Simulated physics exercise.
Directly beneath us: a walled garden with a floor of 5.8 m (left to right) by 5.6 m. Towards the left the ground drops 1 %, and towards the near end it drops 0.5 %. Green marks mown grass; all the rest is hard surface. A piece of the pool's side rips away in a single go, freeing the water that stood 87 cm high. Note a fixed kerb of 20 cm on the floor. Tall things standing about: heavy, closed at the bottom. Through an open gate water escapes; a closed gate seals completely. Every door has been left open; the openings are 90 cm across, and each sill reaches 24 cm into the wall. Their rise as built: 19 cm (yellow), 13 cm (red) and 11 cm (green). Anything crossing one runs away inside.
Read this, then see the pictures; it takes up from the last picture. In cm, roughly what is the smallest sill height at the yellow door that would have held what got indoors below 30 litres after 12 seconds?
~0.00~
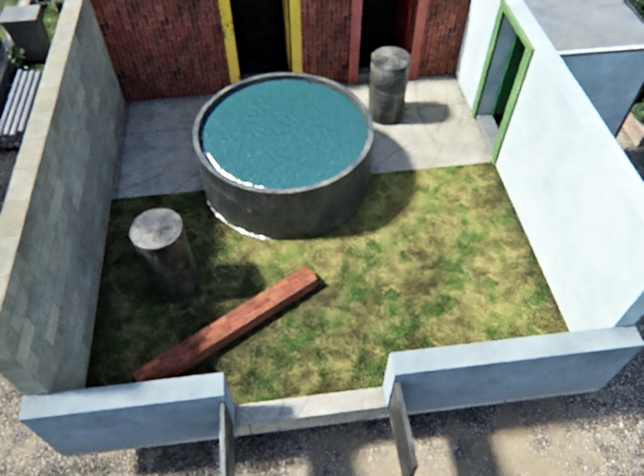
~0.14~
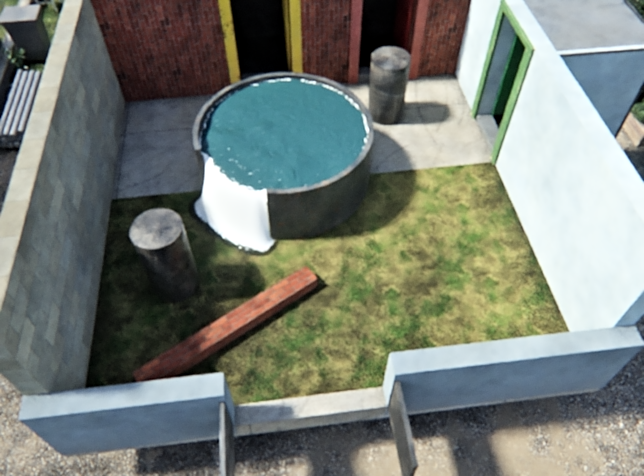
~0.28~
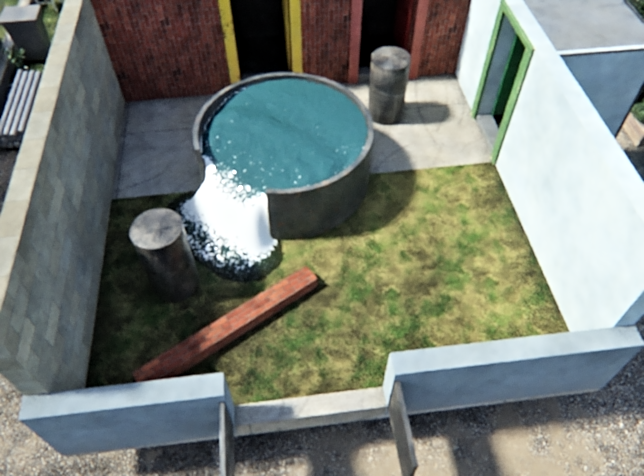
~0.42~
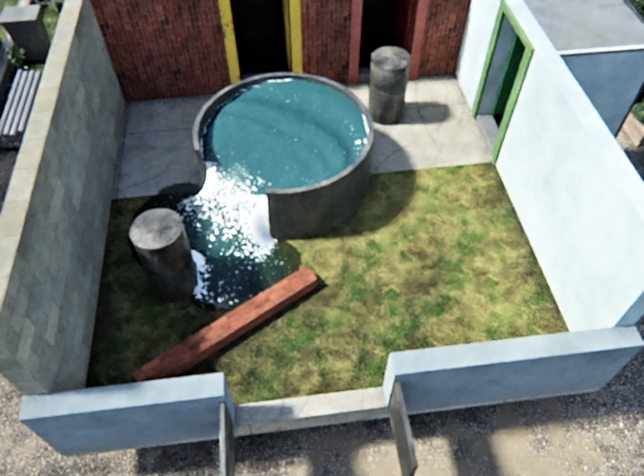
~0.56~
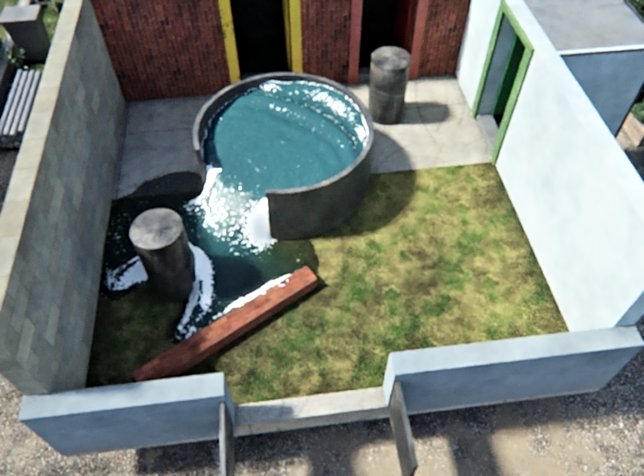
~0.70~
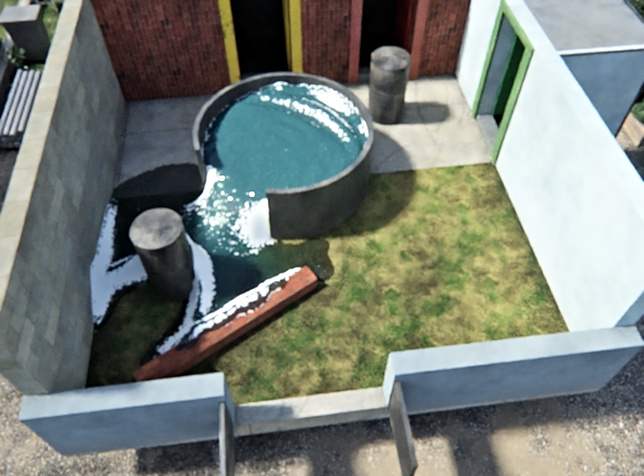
8.5 cm.
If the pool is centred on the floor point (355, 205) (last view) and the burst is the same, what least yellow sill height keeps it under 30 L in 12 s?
You'd need some 7.0 cm.
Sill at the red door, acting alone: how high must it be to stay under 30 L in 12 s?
Door red, min height approx. 6.5 cm.
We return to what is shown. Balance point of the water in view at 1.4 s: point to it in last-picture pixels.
(245, 211) or so.
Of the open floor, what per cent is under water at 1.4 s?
I'd say near 25 percent.
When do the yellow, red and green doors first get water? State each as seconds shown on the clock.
Times - yellow 2.8 seconds, red 3.6 seconds, green 5.5 seconds.
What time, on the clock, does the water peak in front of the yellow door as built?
At roughly 6.0 s.
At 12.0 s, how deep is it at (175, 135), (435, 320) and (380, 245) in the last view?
Some 11, 11 and 9 cm.
After 1.4 s water covers 25 % of the floor, deepest (58 cm) near (198, 265); it has not reached the yellow door.
After 3.0 s water covers 55 % of the floor, deepest (40 cm) near (90, 363); 11 cm at the yellow door, 0 litres in over its 19 cm sill.
After 12.0 s water covers 95 % of the floor, deepest (14 cm) near (82, 423); 10 cm at the yellow door, 0 litres in over its 19 cm sill.
At the yellow door as built, the water arrived by 2.8 s and peaked near 13 cm at 5.8 s.
With a sill of 7 cm, 52 litres would have come in within the 12 s; with 9.5 cm, 15 litres. So under 30 litres takes about 8.5 cm.
